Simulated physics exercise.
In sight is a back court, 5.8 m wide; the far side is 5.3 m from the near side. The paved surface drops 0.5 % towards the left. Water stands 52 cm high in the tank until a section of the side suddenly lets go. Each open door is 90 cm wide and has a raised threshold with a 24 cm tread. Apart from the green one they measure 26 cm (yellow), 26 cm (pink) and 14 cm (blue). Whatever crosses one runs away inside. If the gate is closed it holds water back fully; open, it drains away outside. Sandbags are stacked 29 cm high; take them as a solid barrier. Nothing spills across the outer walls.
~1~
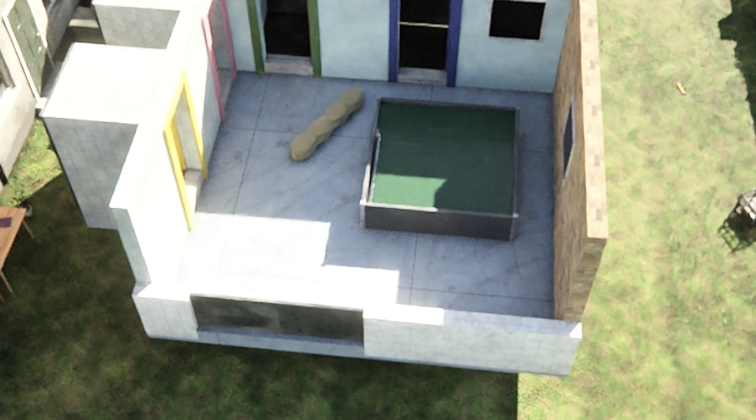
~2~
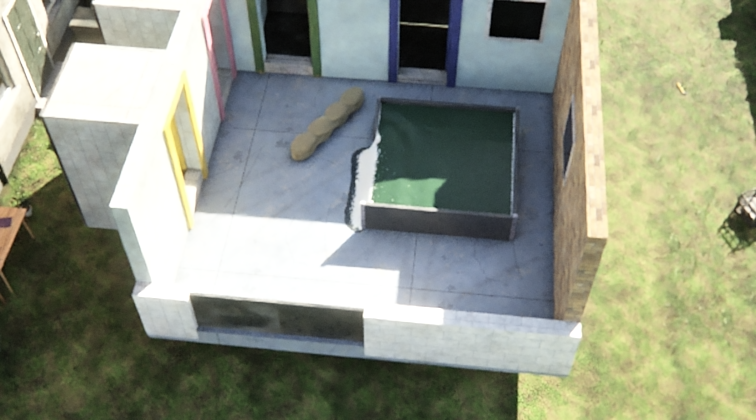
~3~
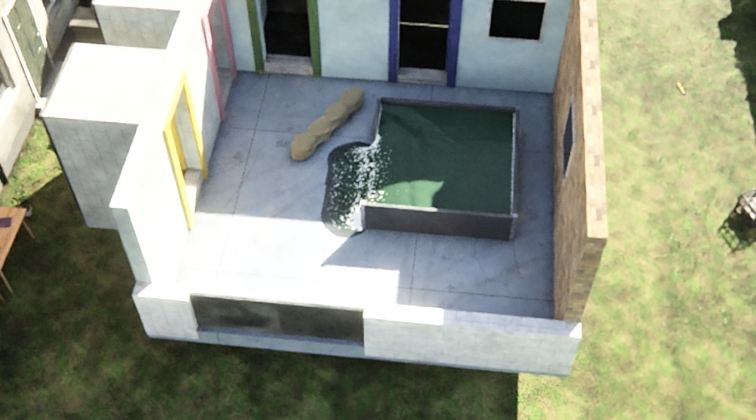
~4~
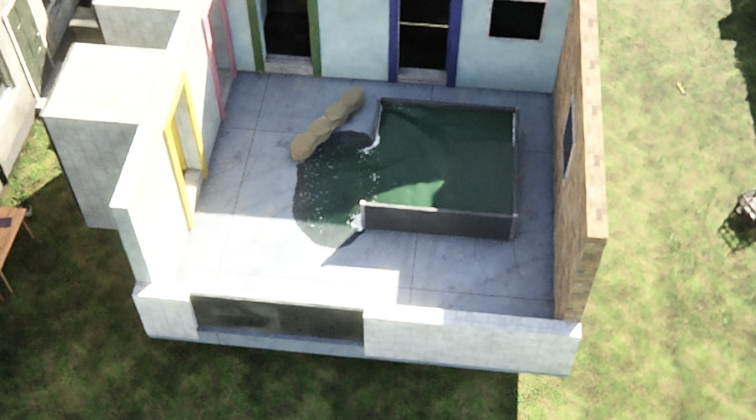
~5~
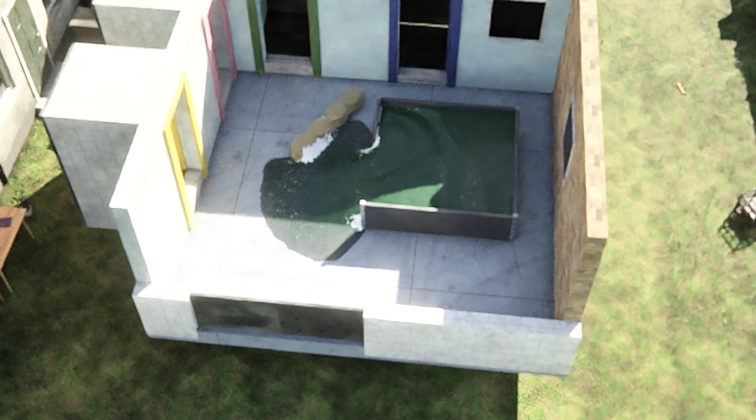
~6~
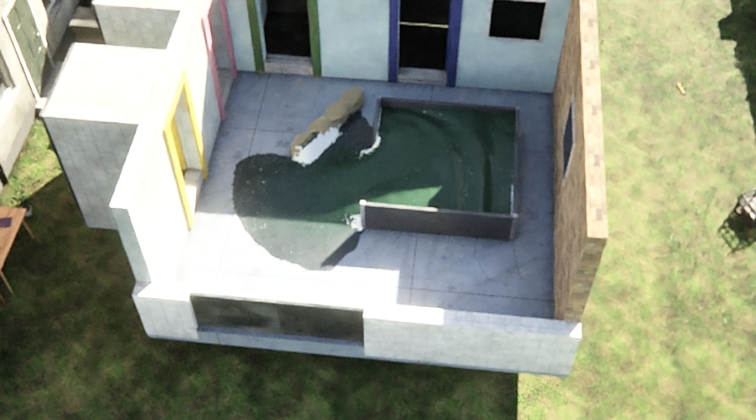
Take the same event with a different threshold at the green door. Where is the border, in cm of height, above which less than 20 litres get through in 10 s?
Some 10.5 cm above the ground.
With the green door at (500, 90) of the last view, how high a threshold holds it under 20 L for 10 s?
About 9.5 cm.
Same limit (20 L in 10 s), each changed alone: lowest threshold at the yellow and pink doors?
Roughly 27 cm at yellow and 10.5 cm at pink.
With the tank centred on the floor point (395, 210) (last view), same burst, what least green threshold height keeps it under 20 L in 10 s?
Some 15 cm.
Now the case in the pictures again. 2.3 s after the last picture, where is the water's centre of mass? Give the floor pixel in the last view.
At about (340, 196).
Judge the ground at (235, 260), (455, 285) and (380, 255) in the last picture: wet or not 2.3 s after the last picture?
In that order: Wet, not reached, still dry.
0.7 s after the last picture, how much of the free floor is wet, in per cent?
Some 30 per cent of it.
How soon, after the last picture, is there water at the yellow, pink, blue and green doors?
Yellow 0.2 s, pink 1.1 s, blue 1.5 s, green 1.8 s.
Then, 0.7 s after the last picture water covers 30 % of the floor, deepest (35 cm) near (201, 193); it has not reached the green door.
Then, 2.3 s after the last picture water covers 50 % of the floor, deepest (40 cm) near (165, 314); 10 cm at the green door, 0 litres in over its 23 cm threshold.
Then, 9.3 s after the last picture water covers 95 % of the floor, deepest (15 cm) near (552, 148); 10 cm at the green door, 0 litres in over its 23 cm threshold.
At the green door as built, the water peaked near 14 cm, 2.9 s after the last picture.
With a threshold of 9 cm, 43 litres would have come in within the 10 s; with 12.5 cm, 6 litres. So under 20 litres takes about 10.5 cm.
